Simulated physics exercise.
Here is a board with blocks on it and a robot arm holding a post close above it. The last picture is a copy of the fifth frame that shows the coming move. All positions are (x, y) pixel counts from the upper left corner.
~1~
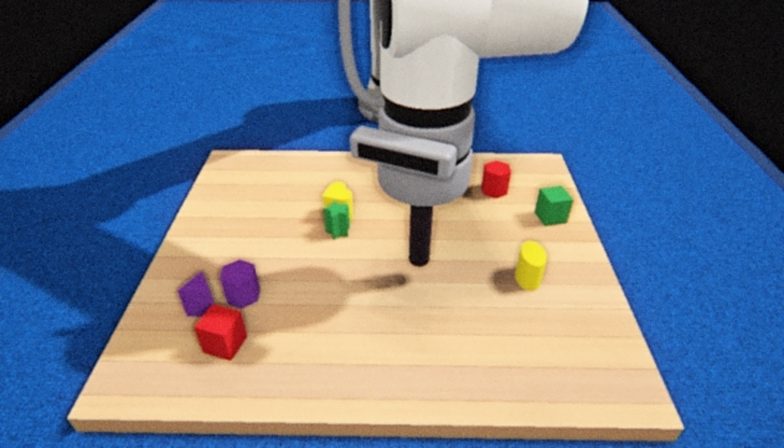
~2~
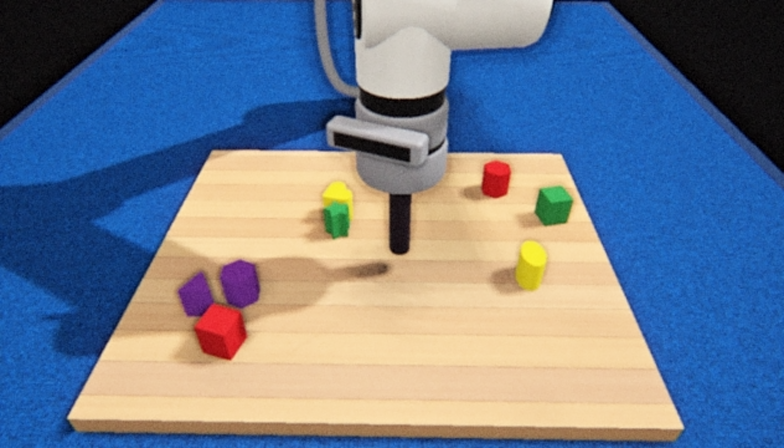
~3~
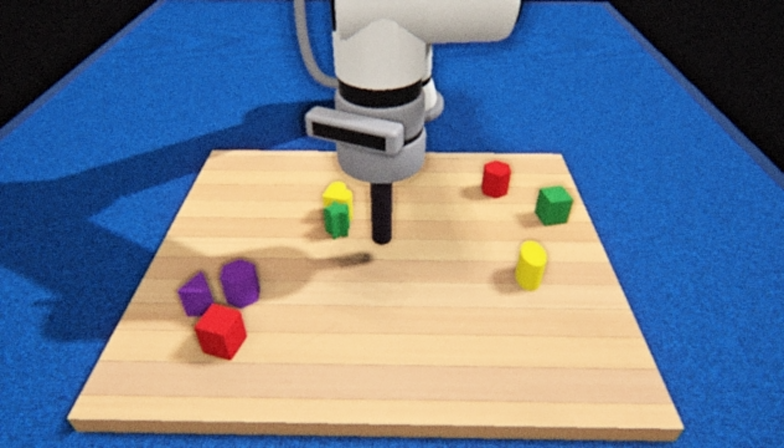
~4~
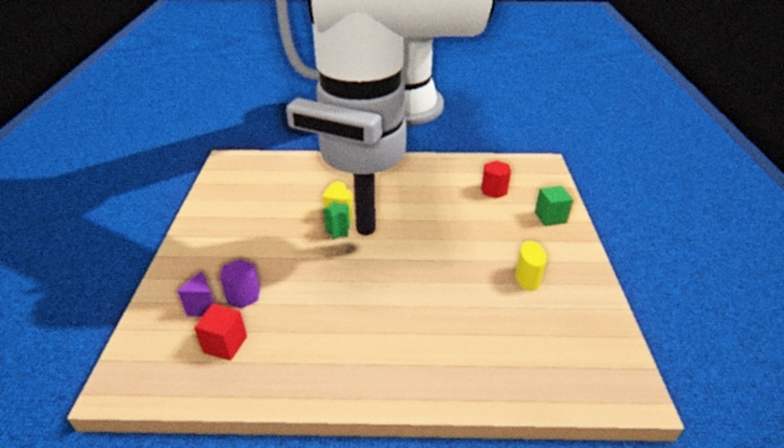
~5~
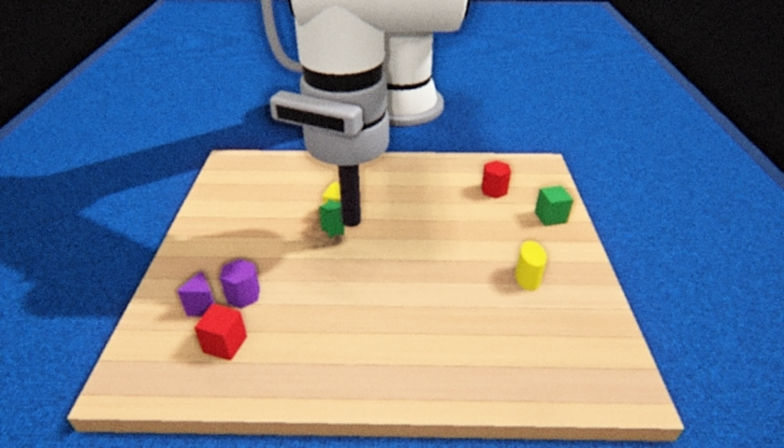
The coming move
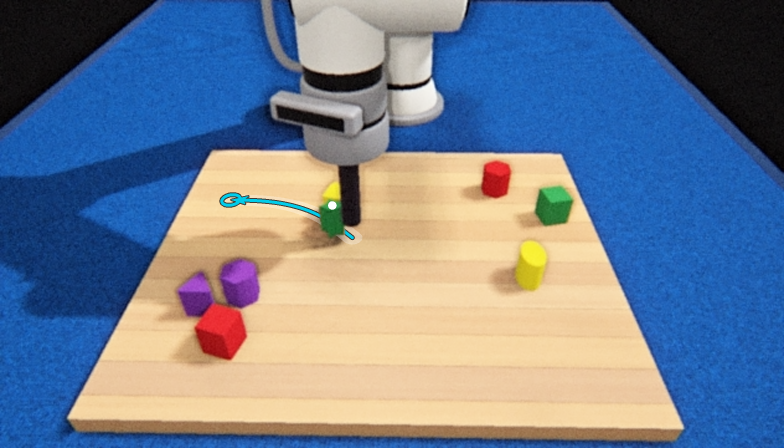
A light wooden board lies on a blue surface, seen from above and in front by a still camera. Purple blocks and a red cube sit at left, a yellow block behind a green one left of centre, and a red block, a green cube and a yellow cylinder at right. A white and grey robot arm moves its black post steadily left and back, reaching the green block, which shifts slightly left.
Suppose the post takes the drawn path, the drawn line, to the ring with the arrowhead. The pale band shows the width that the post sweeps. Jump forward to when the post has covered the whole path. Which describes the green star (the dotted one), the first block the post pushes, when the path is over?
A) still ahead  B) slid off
The correct letter is B.
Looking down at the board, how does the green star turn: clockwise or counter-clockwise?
From above, it turns counterclockwise.
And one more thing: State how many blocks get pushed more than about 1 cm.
Displaced: Two.
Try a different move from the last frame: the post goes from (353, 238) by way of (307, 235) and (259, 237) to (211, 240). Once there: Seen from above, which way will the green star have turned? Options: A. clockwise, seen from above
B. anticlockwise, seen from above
I choose A.
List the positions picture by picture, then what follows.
In the first picture, post tip (419, 261); block tops, green star (337, 208); yellow heart (338, 191).
In the second picture, post (399, 250); blocks unchanged.
In the third picture, post (382, 240); blocks unchanged.
In the fourth picture, post (366, 231); blocks unchanged.
In the fifth picture, post (352, 222); green star (332, 205); yellow heart (338, 191).
Path on the board, from (353, 238) over (319, 215) and (278, 203) to (231, 200); the dot is on the green star.
On the path given first. One third of the way, post (317, 200); green star (300, 197), turned 35° anticlockwise; yellow heart (334, 183), turned 25° clockwise.
Two thirds of the way, post (275, 188); green star (294, 196), turned 80° anticlockwise; yellow heart (334, 183), turned 25° clockwise.
At the end, post (227, 185); green star (294, 196), turned 80° anticlockwise; yellow heart (334, 183), turned 25° clockwise.
